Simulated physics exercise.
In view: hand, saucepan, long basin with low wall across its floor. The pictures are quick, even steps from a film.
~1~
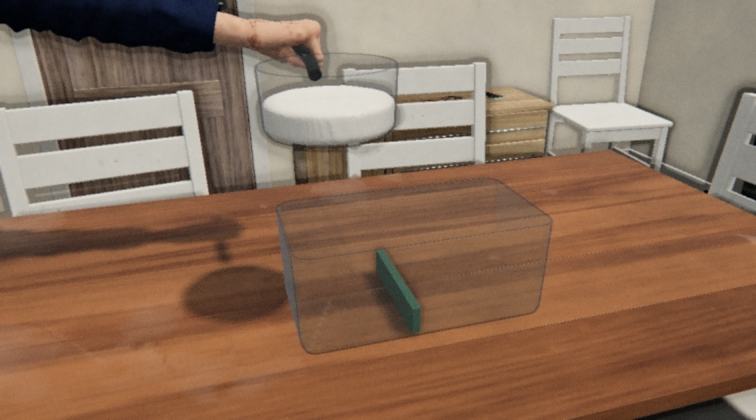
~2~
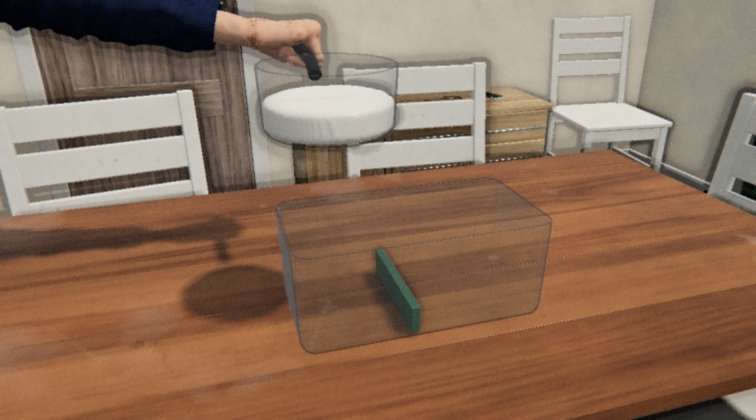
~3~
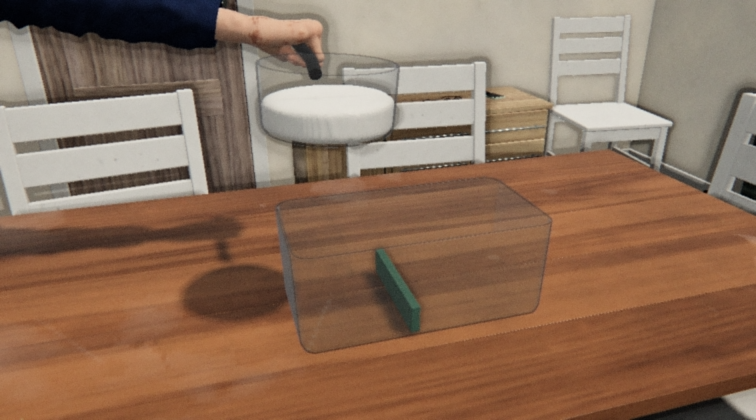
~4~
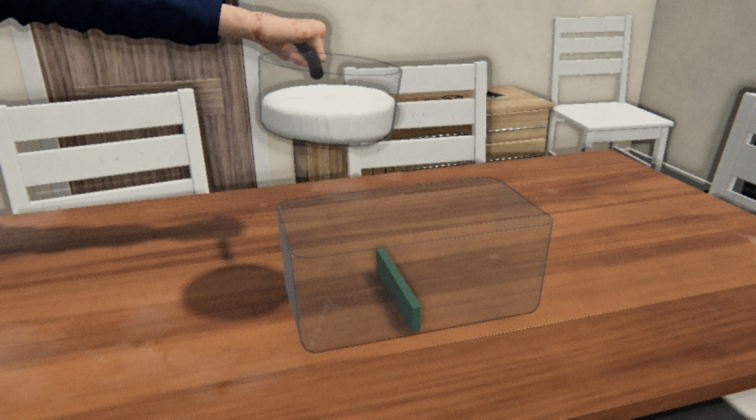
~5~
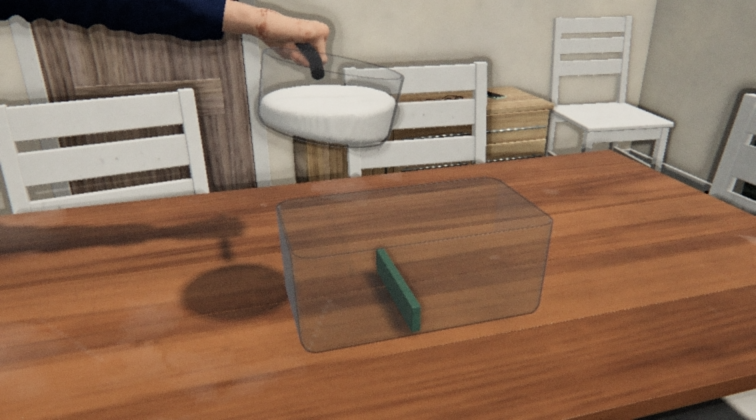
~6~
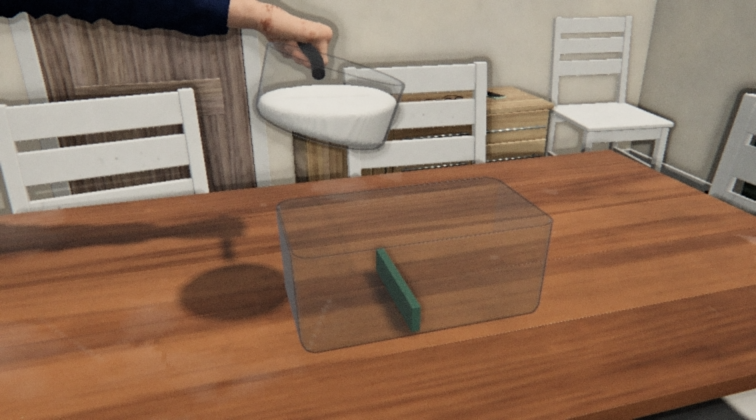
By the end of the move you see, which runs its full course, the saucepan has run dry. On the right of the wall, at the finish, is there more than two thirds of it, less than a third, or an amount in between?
There is more than two thirds of it there.
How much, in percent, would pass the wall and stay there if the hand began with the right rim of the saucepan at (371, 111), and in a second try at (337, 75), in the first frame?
Try one: 65 %; try two: 30 %.
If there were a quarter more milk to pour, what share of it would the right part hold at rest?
The share comes to some 90 parts in a hundred.
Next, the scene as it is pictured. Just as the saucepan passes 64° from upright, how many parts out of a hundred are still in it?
It still holds close to 65 per cent at that lean.
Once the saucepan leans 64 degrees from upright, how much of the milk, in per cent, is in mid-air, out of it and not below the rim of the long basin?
About 25 per cent.
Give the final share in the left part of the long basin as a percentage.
Some 5 parts in a hundred.
A moment on, the saucepan is tipped part way and 67 per cent is still to pour, 0 is left of the wall and 6 right of it.
Next, the saucepan is tipped on its side and 19 per cent is still to pour, 3 is left of the wall and 63 right of it.
Then the saucepan is tipped on its side and 3 per cent is still to pour, 6 is left of the wall and 88 right of it.
Later the saucepan is tipped on its side and 0 per cent is still to pour, 7 is left of the wall and 92 right of it.
In the end 7 per cent lies left of the wall, 92 right of it and 1 outside.
